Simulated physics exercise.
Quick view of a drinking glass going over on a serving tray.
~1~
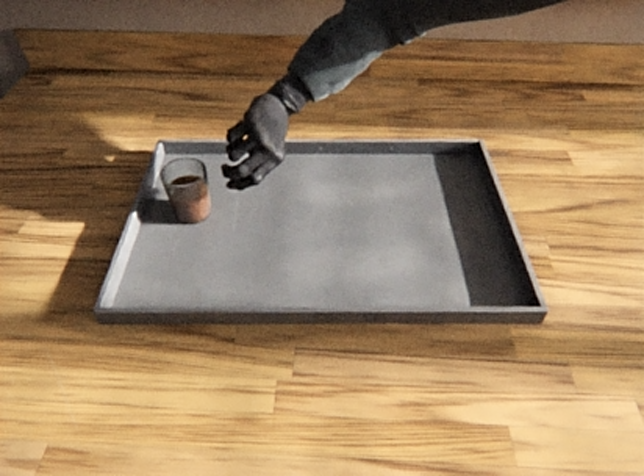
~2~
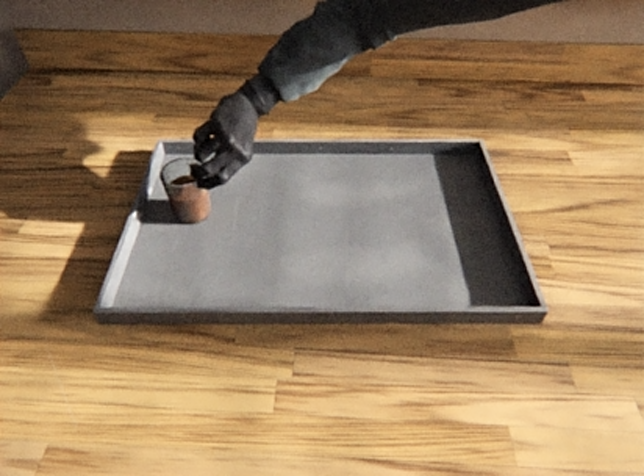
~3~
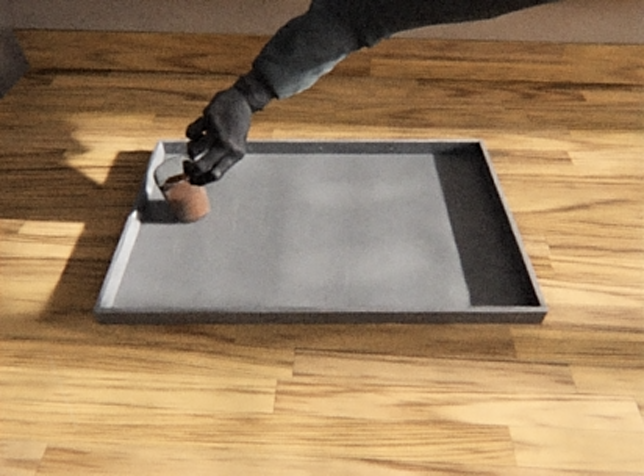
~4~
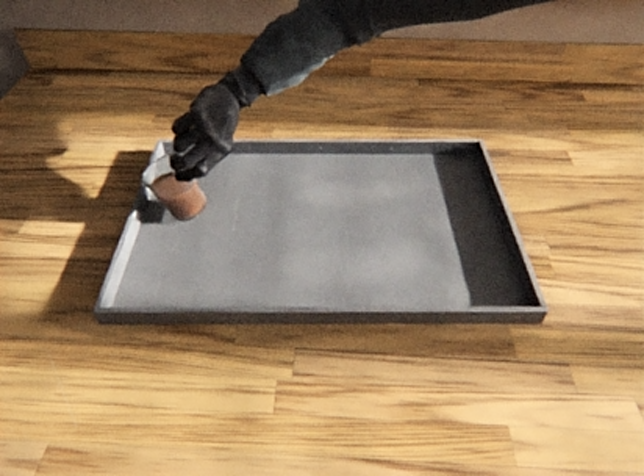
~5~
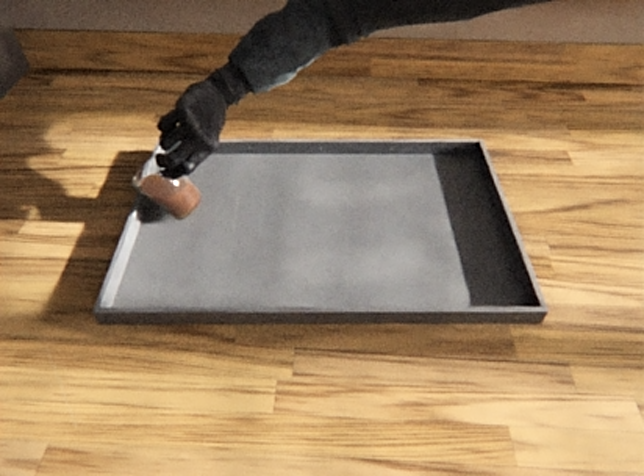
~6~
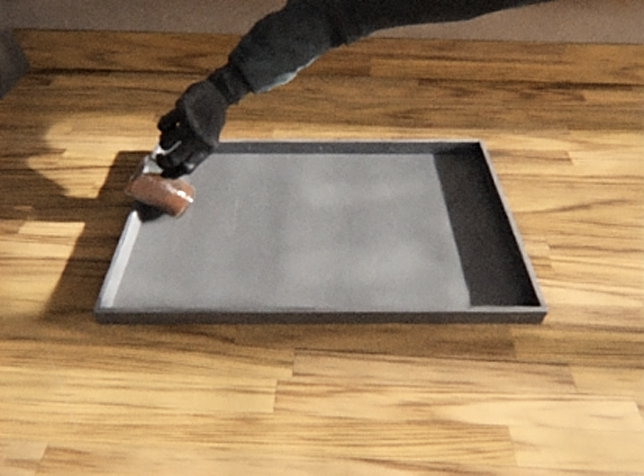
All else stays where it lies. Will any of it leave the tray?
It gets beyond the tray.
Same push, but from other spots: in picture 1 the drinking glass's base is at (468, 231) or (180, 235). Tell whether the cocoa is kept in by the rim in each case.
One: It stays in the tray. Two: It gets out on to the top.
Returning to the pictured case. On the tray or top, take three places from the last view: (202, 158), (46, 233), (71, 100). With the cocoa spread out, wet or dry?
Going through them: Spill-free for the first, spilled on for the next, spill-free for the last.
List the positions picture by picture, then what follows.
It stands upright; drinking glass (188, 192) about two thirds full; tray (314, 307), in the first frame.
Fingers against its side; drinking glass about two thirds full, surface at (187, 187), in the second frame.
Fingers against its side; drinking glass (184, 190) about two thirds full, in the third frame.
Fingers against its side; drinking glass (176, 188) tipped 20°; tray (314, 307), in the fourth frame.
Fingers against its side; drinking glass (168, 187) tipped 35°, in the fifth frame.
It is falling; drinking glass (160, 188) tipped 45°, in the sixth frame.
A moment on, the drinking glass lies across the rim; the puddle covers about as much as a plate; it spreads outside the tray.
Further on, the puddle covers about as much as a tray; it spreads outside the tray.
When it is over, the puddle covers about as much as a tray; it spreads outside the tray.
